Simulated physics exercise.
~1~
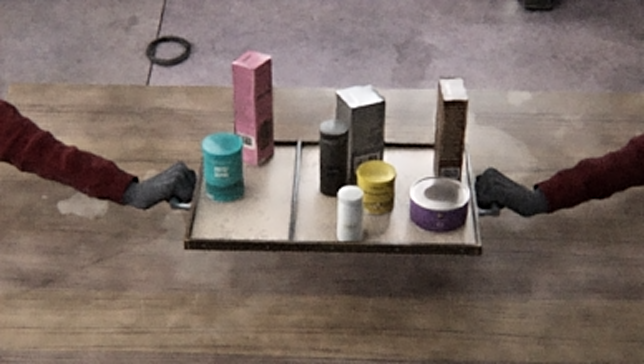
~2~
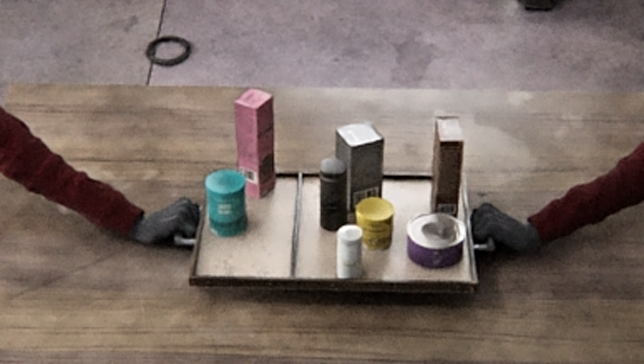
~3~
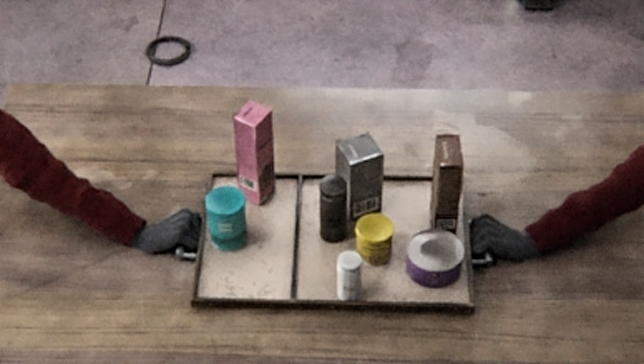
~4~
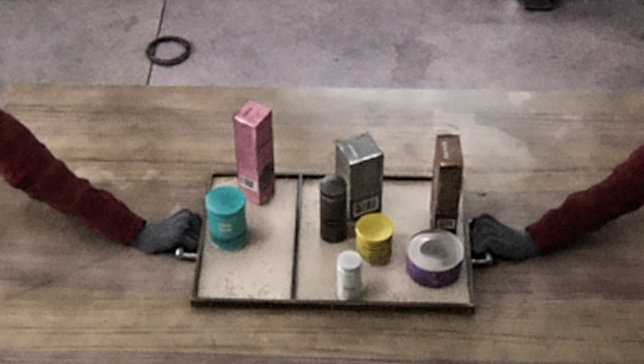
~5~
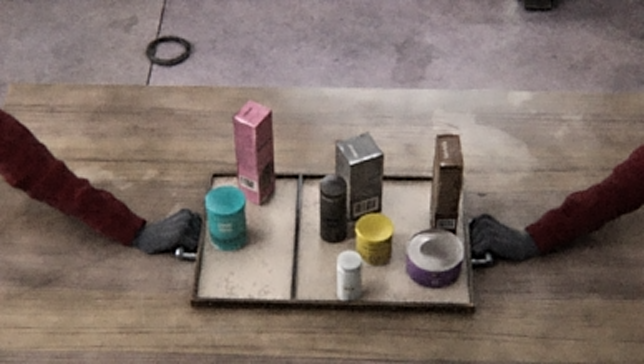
Two gloved hands lowering a tray of tins, jars and cartons onto a wooden table, where everything rests upright and still.
